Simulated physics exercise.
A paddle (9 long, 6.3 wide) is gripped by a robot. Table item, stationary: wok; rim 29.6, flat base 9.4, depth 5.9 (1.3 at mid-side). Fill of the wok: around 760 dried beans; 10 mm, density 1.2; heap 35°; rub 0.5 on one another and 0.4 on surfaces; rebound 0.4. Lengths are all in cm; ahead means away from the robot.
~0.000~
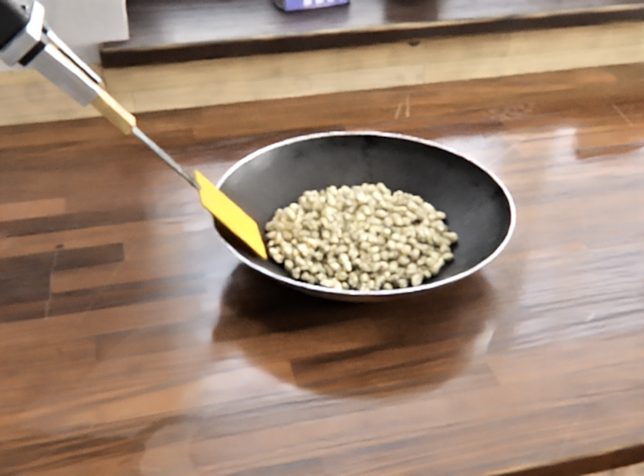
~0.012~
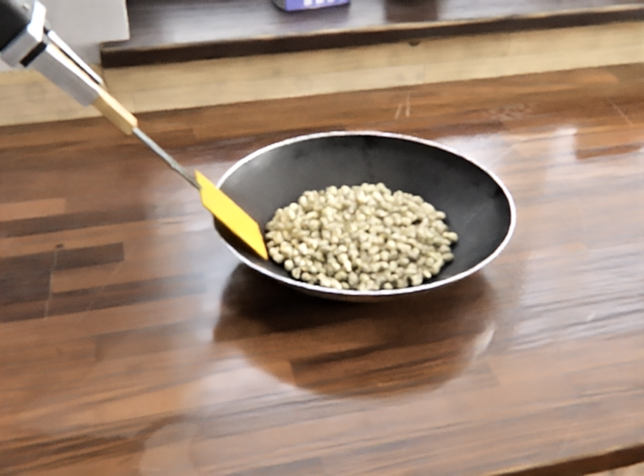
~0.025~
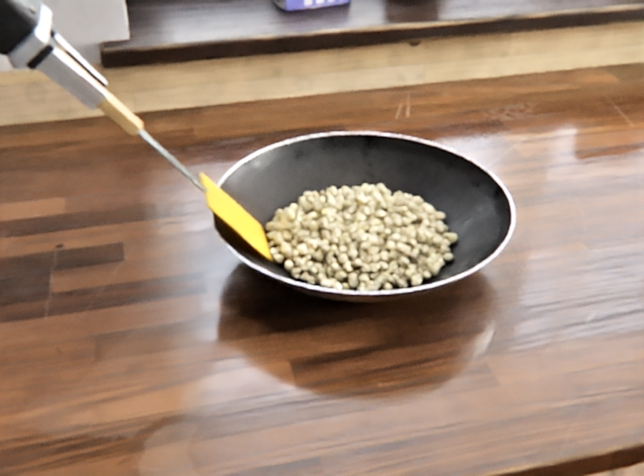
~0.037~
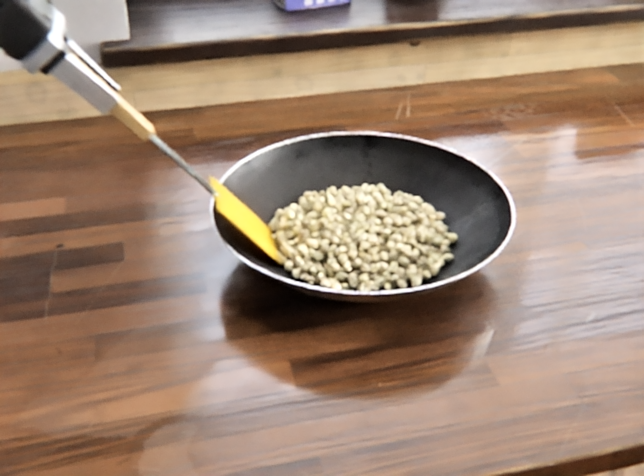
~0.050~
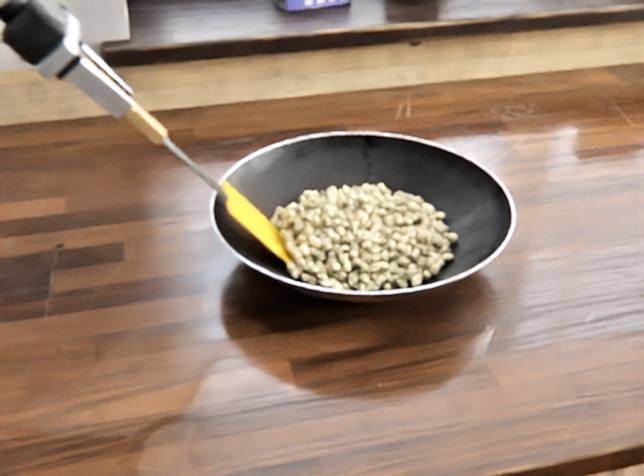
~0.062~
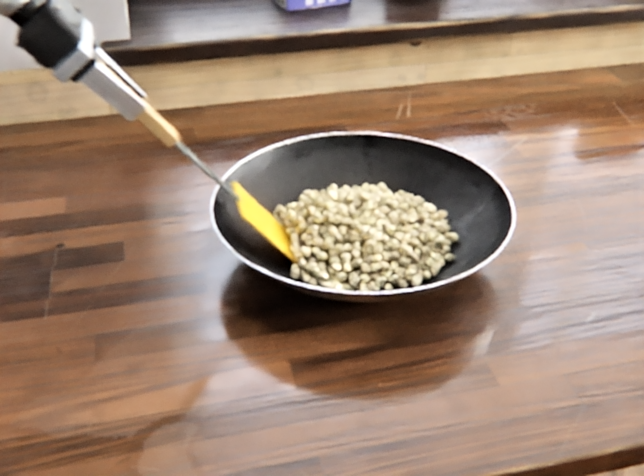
At the start, a robot gripper holds a yellow spatula against the left side of a dark wok heaped with pale dried beans on a wooden tabletop. The spatula stays nearly still, then slides slightly right into the edge of the pile, nudging the nearest beans while the wok stays put.
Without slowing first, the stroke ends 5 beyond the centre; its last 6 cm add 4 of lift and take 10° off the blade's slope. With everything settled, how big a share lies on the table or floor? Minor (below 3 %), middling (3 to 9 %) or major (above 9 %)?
Minor.
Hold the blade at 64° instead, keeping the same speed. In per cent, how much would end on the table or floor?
Estimate: Approx. 0 %.
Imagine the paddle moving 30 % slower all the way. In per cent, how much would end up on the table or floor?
Near 0 %.
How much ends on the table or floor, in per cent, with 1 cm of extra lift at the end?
Roughly 0 percent of it.
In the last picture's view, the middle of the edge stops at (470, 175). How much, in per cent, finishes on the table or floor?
Estimate: Approx. 25 %.
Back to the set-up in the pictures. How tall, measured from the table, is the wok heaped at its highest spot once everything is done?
It reaches about 6.5 cm.
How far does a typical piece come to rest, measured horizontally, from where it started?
The figure is about 4 cm.
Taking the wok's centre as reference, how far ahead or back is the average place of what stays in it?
I'd say close to 4.5 cm toward the front.
After 0.11 s, sloping 52°, highest piece 6 above the table; 758 in the wok.
After 0.16 s, sloping 48°, highest piece 6 above the table; 758 in the wok.
After 0.38 s, sloping 42°, highest piece 7 above the table; 756 in the wok, 1 on the table or floor, 1 on the blade or in flight.
After 1.43 s, sloping 42°, highest piece 7 above the table; 755 in the wok, 3 on the table or floor.
At rest, 755 in the wok, 3 on the table or floor. That is 0 % on the table or floor.
